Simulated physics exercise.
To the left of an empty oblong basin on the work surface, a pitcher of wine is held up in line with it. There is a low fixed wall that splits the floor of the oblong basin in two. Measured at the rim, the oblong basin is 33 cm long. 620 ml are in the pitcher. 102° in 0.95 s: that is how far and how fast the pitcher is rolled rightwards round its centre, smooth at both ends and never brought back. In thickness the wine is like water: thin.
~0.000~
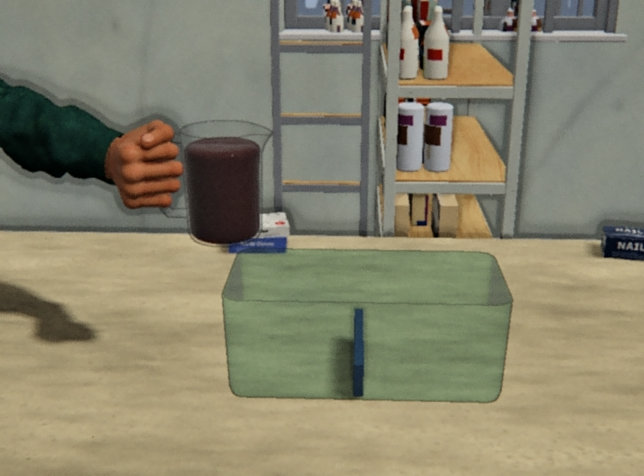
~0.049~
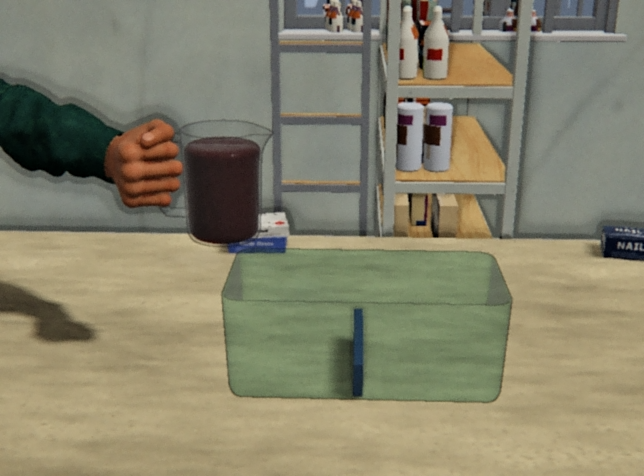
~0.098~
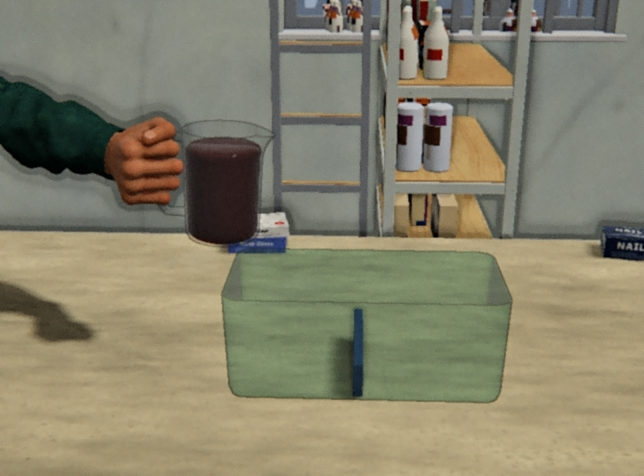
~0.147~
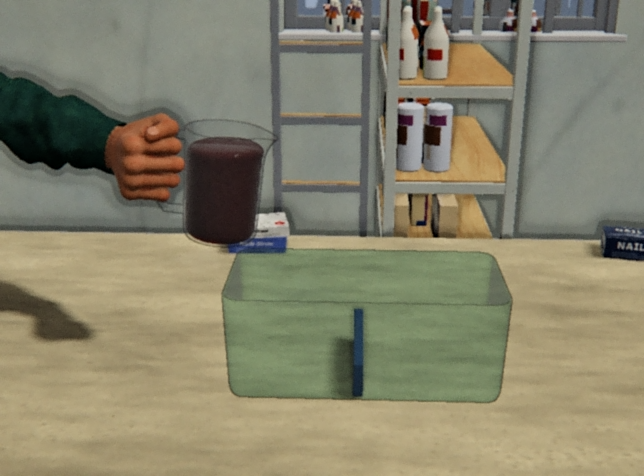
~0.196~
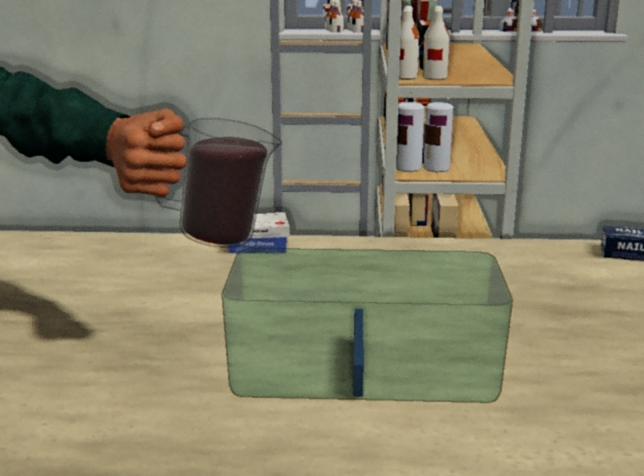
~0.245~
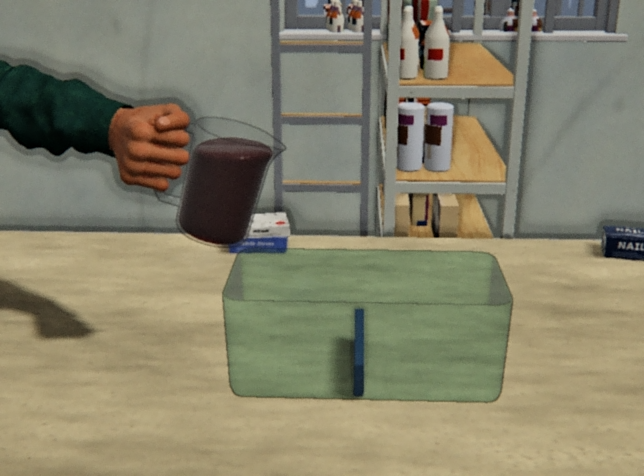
A hand in a dark green sleeve holds a clear pitcher of dark purple liquid at the left, above a pale worktop. Seen from the front by a still camera, an empty, translucent green oblong basin with a blue upright strip sits near the middle, with a ladder, shelves of bottles and a grey wall behind. The pitcher starts upright, then leans gradually rightwards, the liquid staying inside.
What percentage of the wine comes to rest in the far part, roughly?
10 %.
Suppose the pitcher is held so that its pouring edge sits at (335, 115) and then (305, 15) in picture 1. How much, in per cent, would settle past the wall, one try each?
95 then 90 %.
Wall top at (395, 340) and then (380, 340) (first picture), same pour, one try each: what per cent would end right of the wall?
In order, 5 and 10 per cent.
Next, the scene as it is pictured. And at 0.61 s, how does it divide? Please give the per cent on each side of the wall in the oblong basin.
5 on the left, 0 on the right, roughly.
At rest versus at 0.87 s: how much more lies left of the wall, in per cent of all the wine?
That amounts to roughly 46 per cent of the whole.
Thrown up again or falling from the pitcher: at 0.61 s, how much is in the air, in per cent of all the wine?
Roughly 14 %.
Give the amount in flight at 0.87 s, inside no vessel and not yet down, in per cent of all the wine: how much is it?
Around 16 per cent of the liquid is in flight.
After 0.61 s the tilt is 72° and 82 per cent is still to pour, 5 is left of the wall and 0 right of it.
After 0.87 s the tilt is 100° and 34 per cent is still to pour, 42 is left of the wall and 7 right of it.
After 1.15 s the tilt is 102° and 5 per cent is still to pour, 81 is left of the wall and 8 right of it.
After 1.45 s the tilt is 102° and 0 per cent is still to pour, 88 is left of the wall and 10 right of it.
In the end 88 per cent lies left of the wall, 10 right of it and 1 outside.
